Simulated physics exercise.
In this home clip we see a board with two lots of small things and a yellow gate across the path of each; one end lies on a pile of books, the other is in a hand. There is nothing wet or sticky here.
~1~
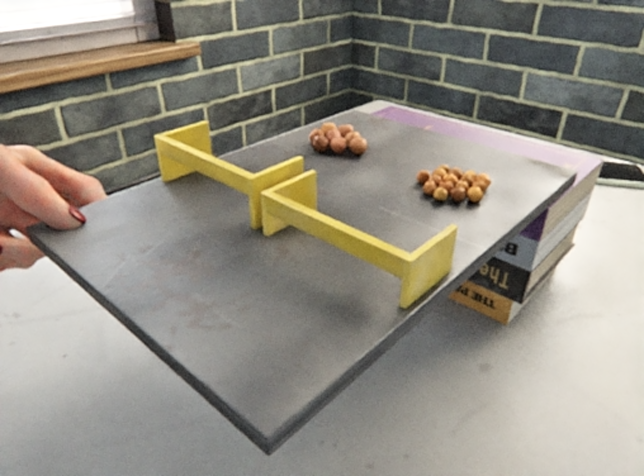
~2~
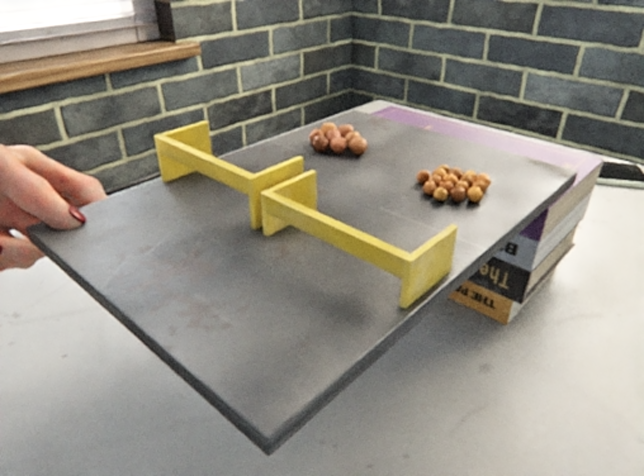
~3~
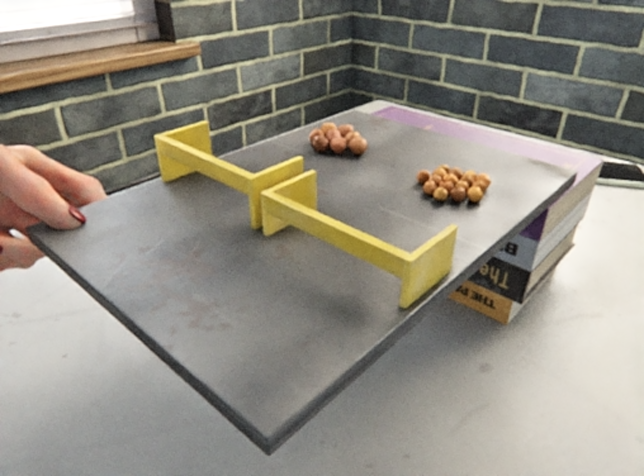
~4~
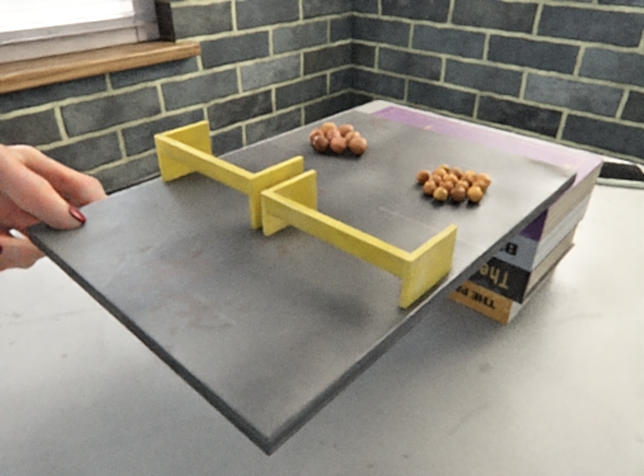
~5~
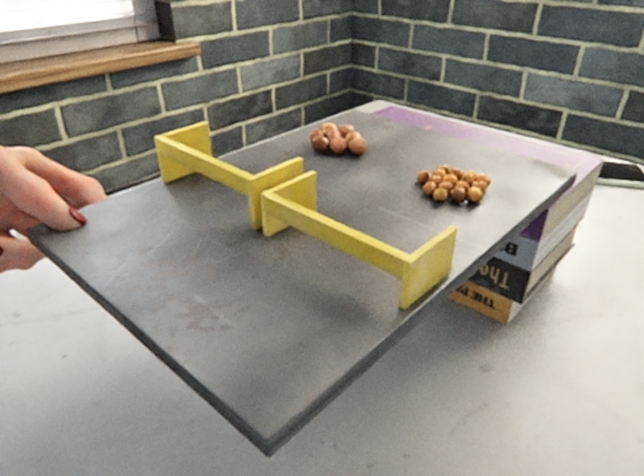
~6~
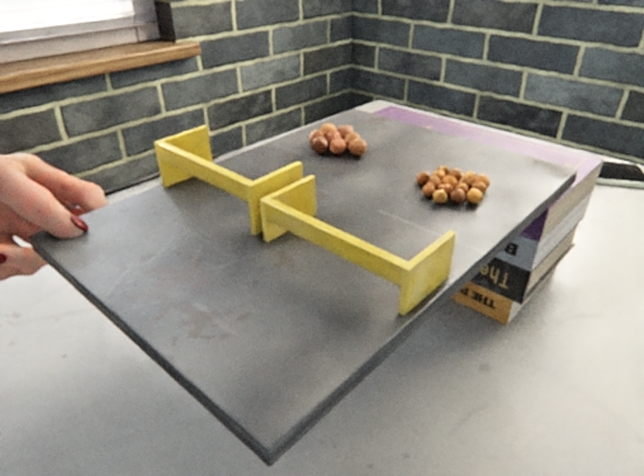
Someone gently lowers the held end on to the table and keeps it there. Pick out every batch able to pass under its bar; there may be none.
Here the front batch passes; the back batch passes.
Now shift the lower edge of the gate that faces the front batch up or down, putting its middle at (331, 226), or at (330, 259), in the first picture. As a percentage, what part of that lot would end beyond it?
Gate one: 100 per cent; gate two: 0 per cent.
Then, 0.34 s later than the last frame, board sloping at 9°; front batch where it was; back batch where it was.
Then, 0.76 s later than the last frame, board sloping at 19°; front batch on its way down; back batch on its way down.
Then, 1.22 s later than the last frame, board resting at 26°; front batch every one past its gate; back batch every one past its gate.
When it is over, board resting at 26°; front batch every one past its gate; back batch every one past its gate.
